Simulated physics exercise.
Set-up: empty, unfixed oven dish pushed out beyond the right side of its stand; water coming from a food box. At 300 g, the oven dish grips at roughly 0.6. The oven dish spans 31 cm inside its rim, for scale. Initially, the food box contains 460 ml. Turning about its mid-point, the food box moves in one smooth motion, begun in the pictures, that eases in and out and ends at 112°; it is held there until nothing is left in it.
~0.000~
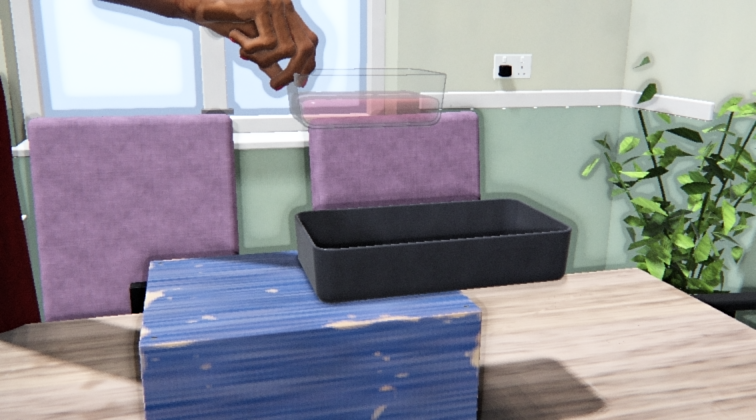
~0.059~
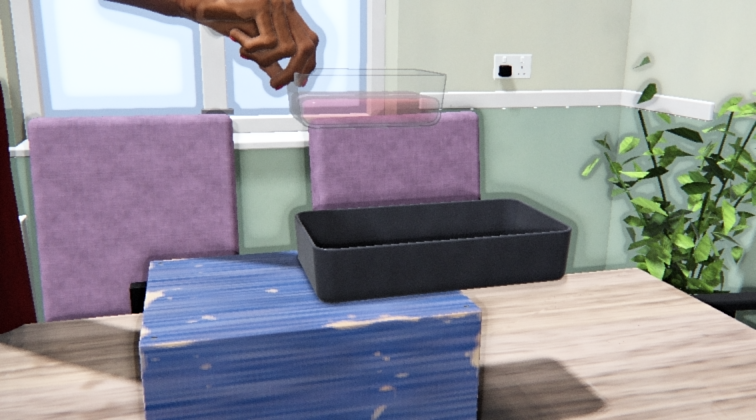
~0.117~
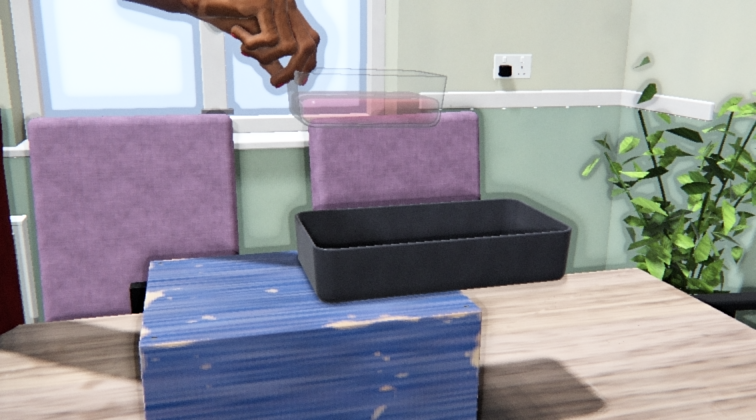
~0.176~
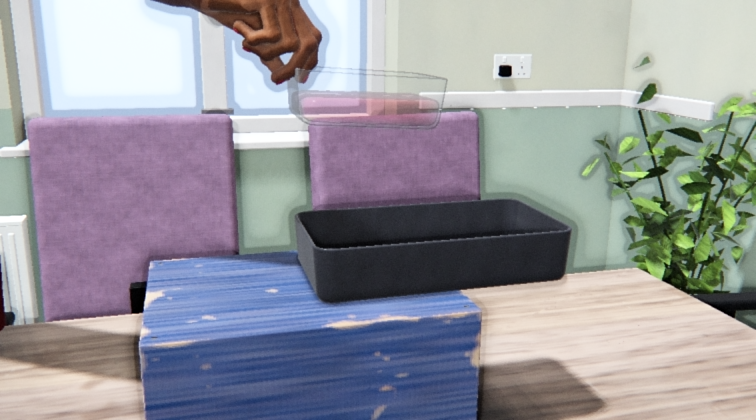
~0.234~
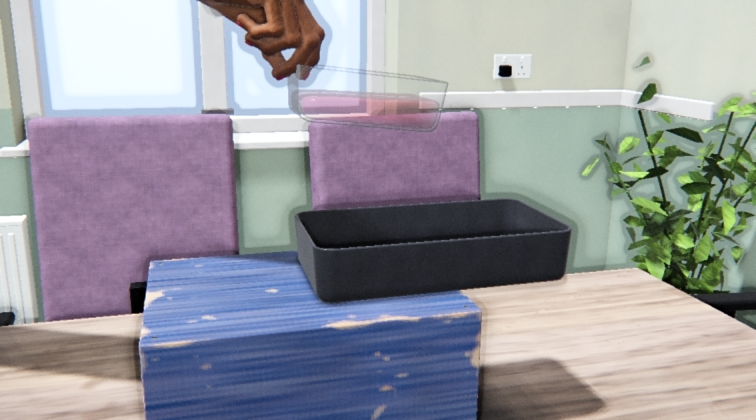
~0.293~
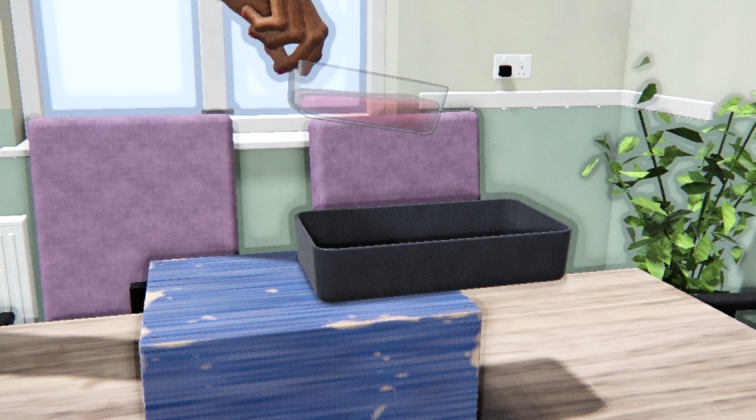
In a room with purple chairs and a leafy plant, a hand holds a clear container of pinkish liquid above a dark dish on a blue block, then gradually tilts it slightly, its right side dipping lower.
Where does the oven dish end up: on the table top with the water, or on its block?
On the table top.
By 0.81 s the tilt is 62° and 40 per cent is still to pour; the oven dish lies level with 25 per cent in it.
By 1.19 s the tilt is 100° and 2 per cent is still to pour; the oven dish leans 85° with 28 per cent in it.
By 1.59 s the tilt is 112° and 0 per cent is still to pour; the oven dish leans 77° with 0 per cent in it.
By 2.02 s the tilt is 112° and 0 per cent is still to pour; the oven dish leans 77° with 0 per cent in it.
At rest the oven dish leans 77° with 0 per cent in it.
